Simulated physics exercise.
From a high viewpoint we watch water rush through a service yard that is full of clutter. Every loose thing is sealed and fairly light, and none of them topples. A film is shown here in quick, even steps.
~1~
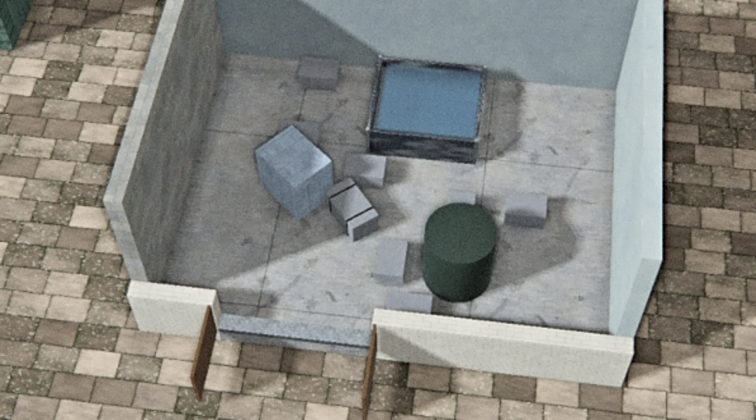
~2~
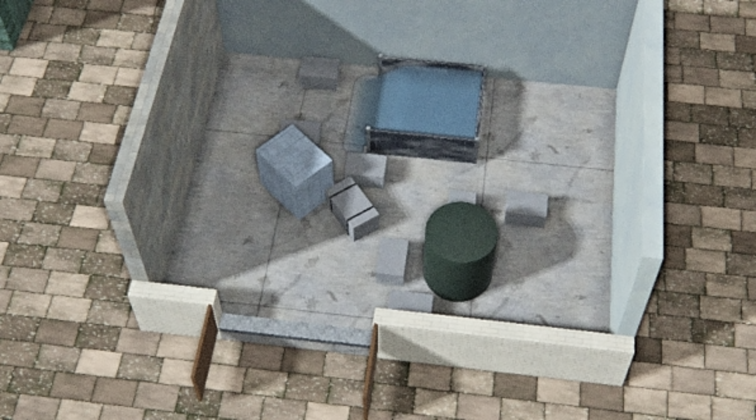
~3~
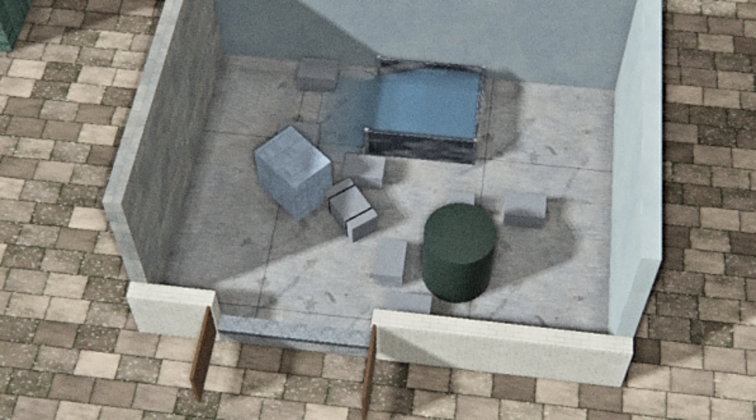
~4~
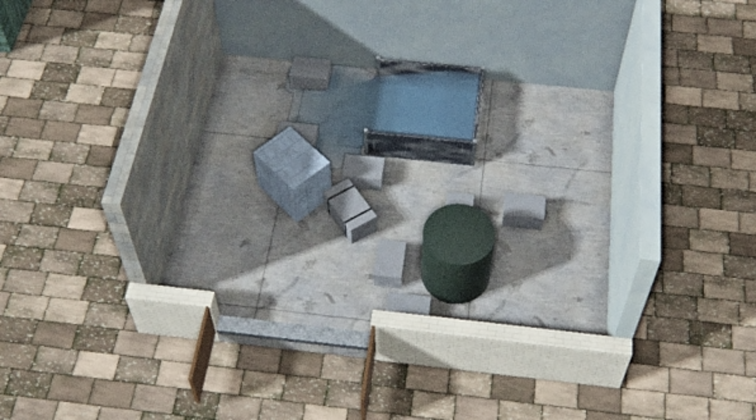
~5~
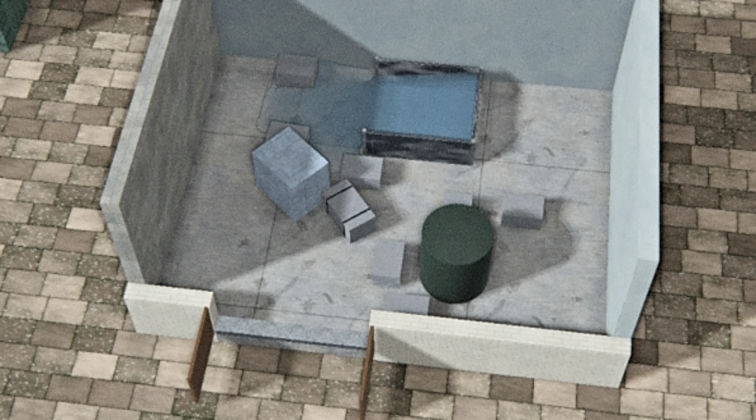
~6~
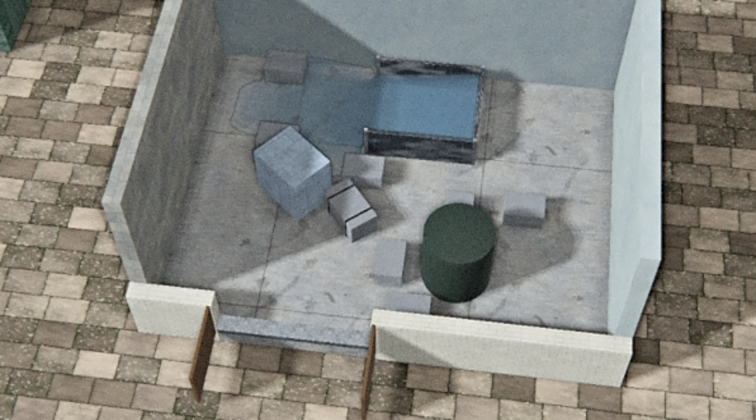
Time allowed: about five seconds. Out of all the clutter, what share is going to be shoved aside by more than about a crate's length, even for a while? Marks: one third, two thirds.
I expect the share pushed well aside to be below one third.
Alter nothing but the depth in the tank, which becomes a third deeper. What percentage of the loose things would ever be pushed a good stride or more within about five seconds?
Around 40 in a hundred.
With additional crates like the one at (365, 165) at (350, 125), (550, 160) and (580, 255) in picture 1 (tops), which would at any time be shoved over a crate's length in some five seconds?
Copy by copy, in order: Relocated, largely stays, largely stays.
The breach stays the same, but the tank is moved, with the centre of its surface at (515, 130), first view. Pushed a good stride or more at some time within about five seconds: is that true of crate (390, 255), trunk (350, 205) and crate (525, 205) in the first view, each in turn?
Taking them in order, fell short, went past that, fell short.
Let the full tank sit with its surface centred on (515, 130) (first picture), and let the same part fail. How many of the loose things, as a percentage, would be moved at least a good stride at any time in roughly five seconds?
Near 50 in a hundred.
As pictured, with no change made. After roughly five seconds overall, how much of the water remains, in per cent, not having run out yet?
Near 92 per cent.
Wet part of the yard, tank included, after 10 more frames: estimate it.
Wet share: Around 35 %.
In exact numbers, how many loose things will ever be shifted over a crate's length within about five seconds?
The number is 2.
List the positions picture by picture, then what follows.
A crate at (319, 68) rests on the ground; a crate at (299, 132), on the bottom; 0 of 8 have shifted, in the first picture.
A crate at (319, 67), on the bottom; a crate at (299, 131) rests on the ground; 0 of 8 have shifted, in the second picture.
A crate at (318, 68) rests on the ground; a crate at (298, 132), on the bottom; 0 of 8 have shifted, in the third picture.
A crate at (310, 68), on the bottom, close to its start; a crate at (296, 133) rests on the ground; 1 of 8 have shifted, in the fourth picture.
A crate at (296, 65), on the bottom, a stride from its start; a crate at (287, 134) rests on the ground, close to its start; 2 of 8 have shifted, in the fifth picture.
A crate at (285, 61) rests on the ground, a stride from its start; a crate at (278, 134) rests on the ground, close to its start; 2 of 8 have shifted, in the sixth picture.
A moment on, 2 of 8 are well off their spots; 0 afloat.
Next, 2 of 8 are well off their spots; 1 afloat.
Later, 2 of 8 are well off their spots; 1 afloat.
In the end, 2 of 8 are well off their spots, and 2 have been at some point; 2 afloat.
